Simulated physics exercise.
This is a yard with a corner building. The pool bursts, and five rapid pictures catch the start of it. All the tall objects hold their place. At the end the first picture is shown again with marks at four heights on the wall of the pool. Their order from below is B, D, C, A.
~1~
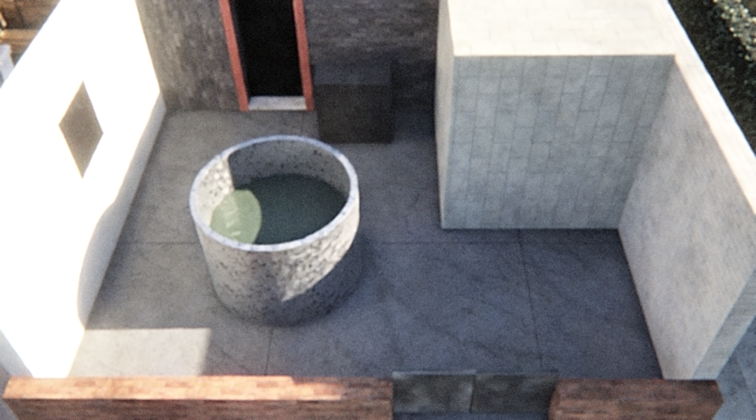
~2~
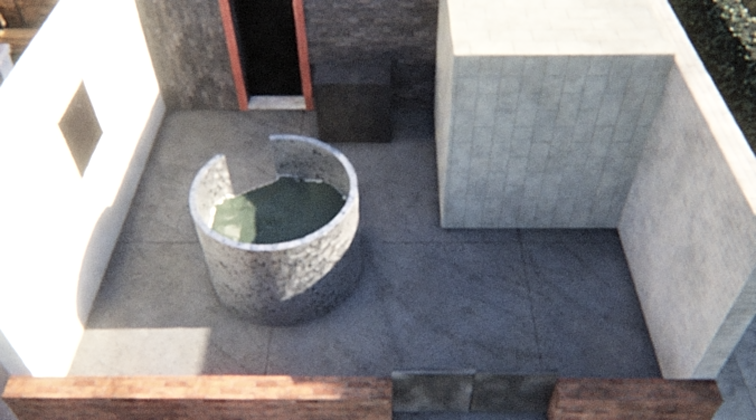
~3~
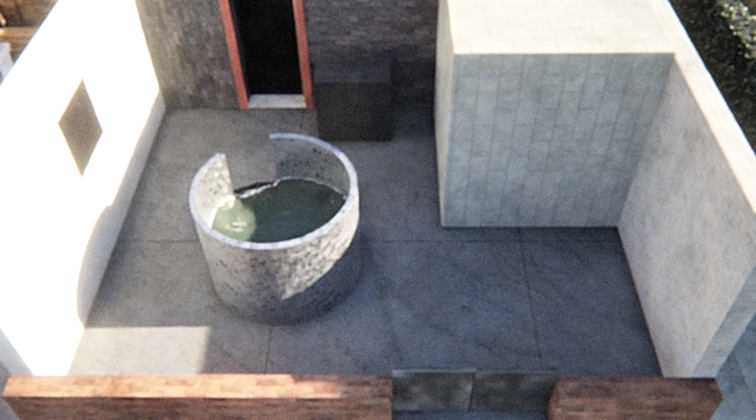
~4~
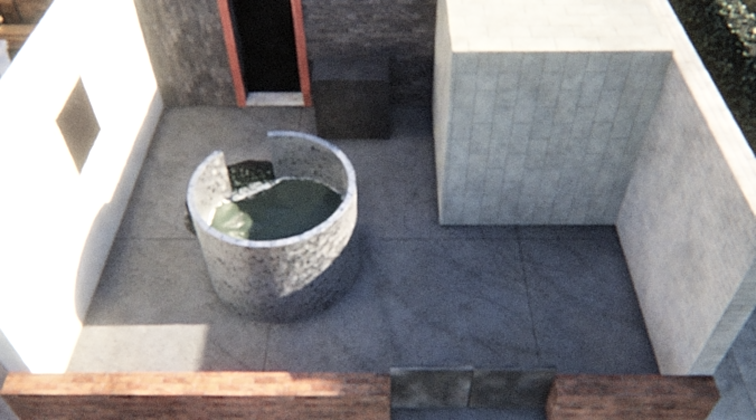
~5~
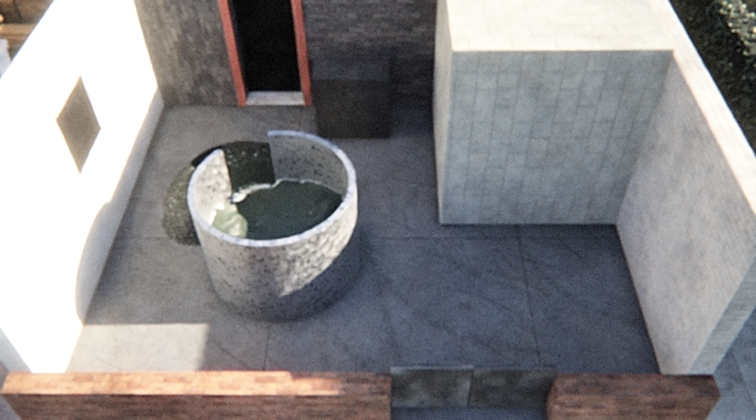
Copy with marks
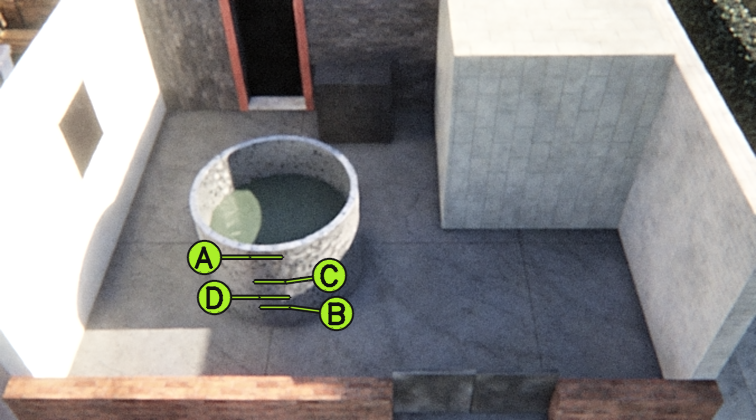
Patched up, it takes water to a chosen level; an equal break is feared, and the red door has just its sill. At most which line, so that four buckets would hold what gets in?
Take B.
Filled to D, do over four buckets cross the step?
Yes.
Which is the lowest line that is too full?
That would be D.
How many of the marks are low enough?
One of them.
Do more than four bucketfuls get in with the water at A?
Yes, that goes wrong.
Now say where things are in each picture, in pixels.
The first picture shows water in the pool at rest, its middle at (280, 223); foot of the red doorway at (278, 109); shut gate at (474, 375).
In the second picture, water covers 1 % of the ground, its front hidden from here.
In the third picture, water covers 3 % of the ground, its front hidden from here.
In the fourth picture, water covers 6 % of the ground, its front hidden from here.
In the fifth picture, 11 % of the ground under water, visible out to (183, 180).
In lime, A at (265, 257); B at (275, 307); C at (270, 281); D at (273, 297); from the bottom up B, D, C, A.
Choosing A, dozens of bucketfuls pour in.
Choosing B, a bucket or two gets in.
Choosing C, dozens of bucketfuls pour in.
Choosing D, about 9 bucketfuls get in.
